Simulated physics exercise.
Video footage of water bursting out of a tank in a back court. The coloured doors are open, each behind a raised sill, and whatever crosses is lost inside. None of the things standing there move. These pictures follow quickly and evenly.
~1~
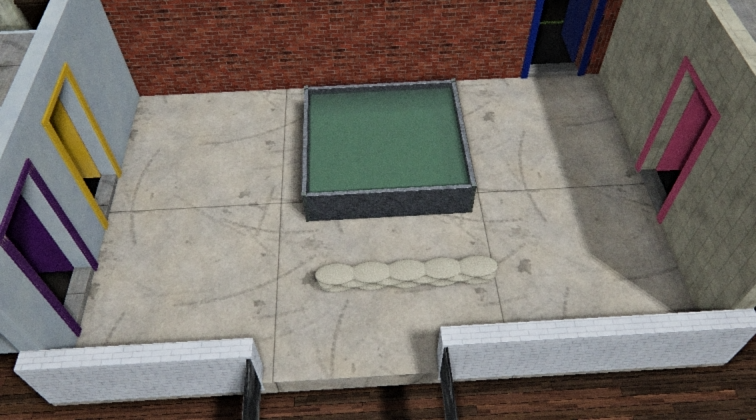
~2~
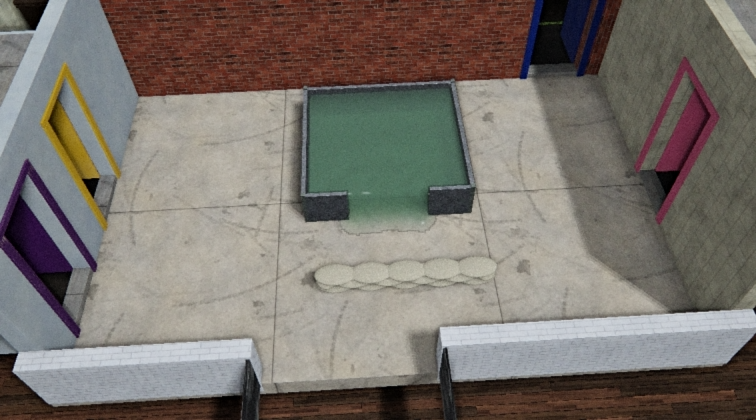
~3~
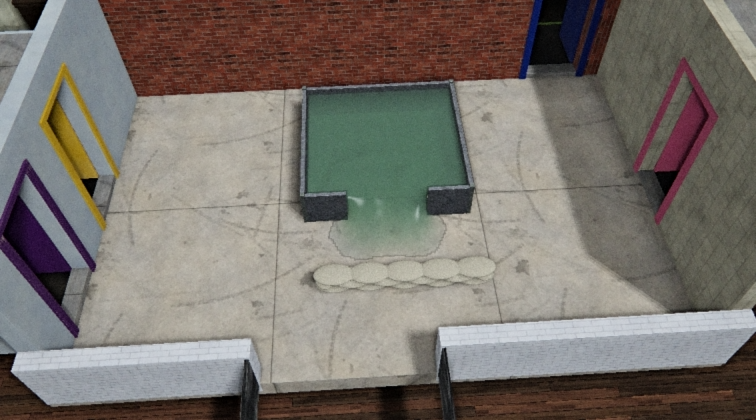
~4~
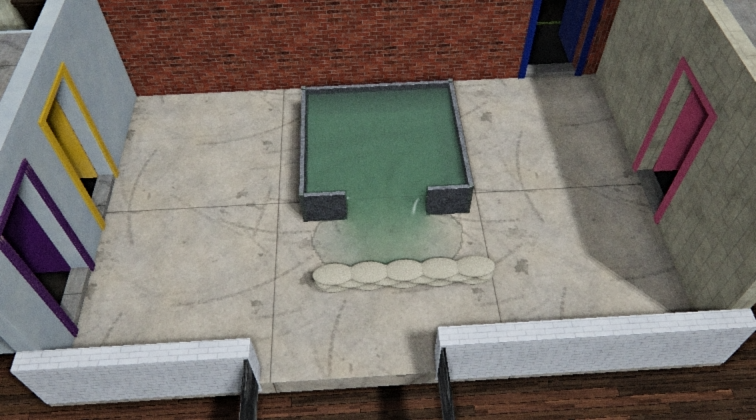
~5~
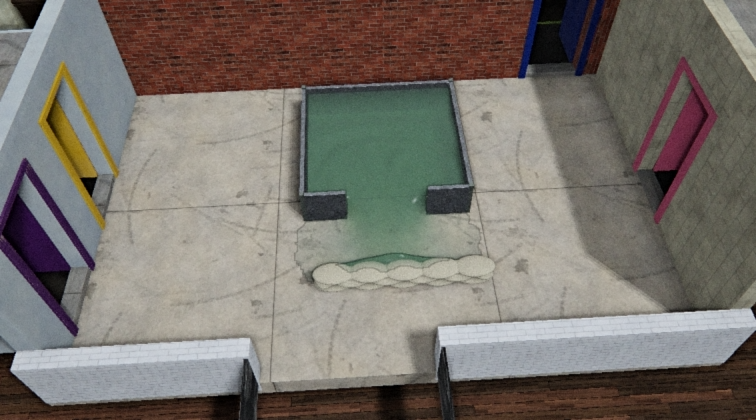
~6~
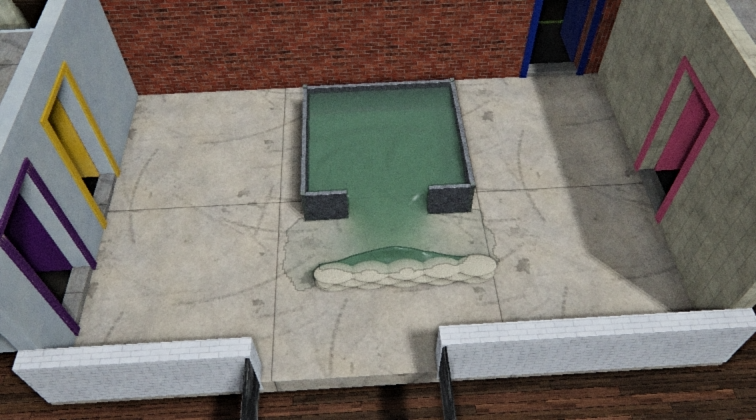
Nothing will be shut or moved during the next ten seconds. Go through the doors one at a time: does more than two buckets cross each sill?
I expect the blue door to stay within two buckets, I expect the purple door to stay within two buckets, I expect the yellow door to stay within two buckets, I expect the pink door to go over the limit.
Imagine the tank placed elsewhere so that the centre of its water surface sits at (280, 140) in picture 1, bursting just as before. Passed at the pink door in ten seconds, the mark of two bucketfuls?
Result, pink door: Ends up below.
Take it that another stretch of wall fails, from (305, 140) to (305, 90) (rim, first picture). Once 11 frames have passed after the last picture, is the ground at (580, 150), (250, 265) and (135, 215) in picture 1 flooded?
In the order you gave them, I get still bare, still bare, drenched.
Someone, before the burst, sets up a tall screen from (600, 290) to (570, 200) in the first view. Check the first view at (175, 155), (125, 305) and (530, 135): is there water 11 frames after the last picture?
In order: Untouched, soaked, untouched.
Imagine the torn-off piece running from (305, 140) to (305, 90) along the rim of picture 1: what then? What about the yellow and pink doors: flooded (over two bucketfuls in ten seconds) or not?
Here the yellow door gets too much, and the pink door keeps within bounds.
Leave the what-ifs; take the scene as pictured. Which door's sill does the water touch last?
It's the blue-painted one.
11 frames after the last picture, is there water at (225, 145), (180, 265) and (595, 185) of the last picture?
As listed, the points end up high and dry, soaked and soaked.
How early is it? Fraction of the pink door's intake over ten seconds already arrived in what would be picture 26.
Share by then: 30 in a hundred.
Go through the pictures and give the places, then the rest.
Still water in the open tank at (384, 137), in the first picture.
The front is at (345, 224), out from the gap at (388, 208), in the second picture.
Water pours out at (387, 209) and has run to (345, 247), in the third picture.
Water pours out at (387, 209) and has run to (341, 272), in the fourth picture.
The front is at (311, 273), out from the gap at (387, 208), in the fifth picture.
Water pours out at (388, 207) and has run to (303, 280), in the sixth picture.
A moment on, water covers 20 % of the floor; the blue door not reached, the purple door not reached, the yellow door not reached, the pink door not reached.
Next, water covers 50 % of the floor; the blue door not reached, the purple door not reached, the yellow door not reached, the pink door not reached.
Then, water covers 65 % of the floor; the blue door not reached, the purple door wet at the sill, nothing in, the yellow door wet at the sill, nothing in, the pink door over two buckets in.
Later, water covers 75 % of the floor; the blue door under two buckets in, the purple door wet at the sill, nothing in, the yellow door wet at the sill, nothing in, the pink door over two buckets in.
In the end, water covers 95 % of the floor; the blue door under two buckets in, the purple door wet at the sill, nothing in, the yellow door wet at the sill, nothing in, the pink door far over two buckets in.
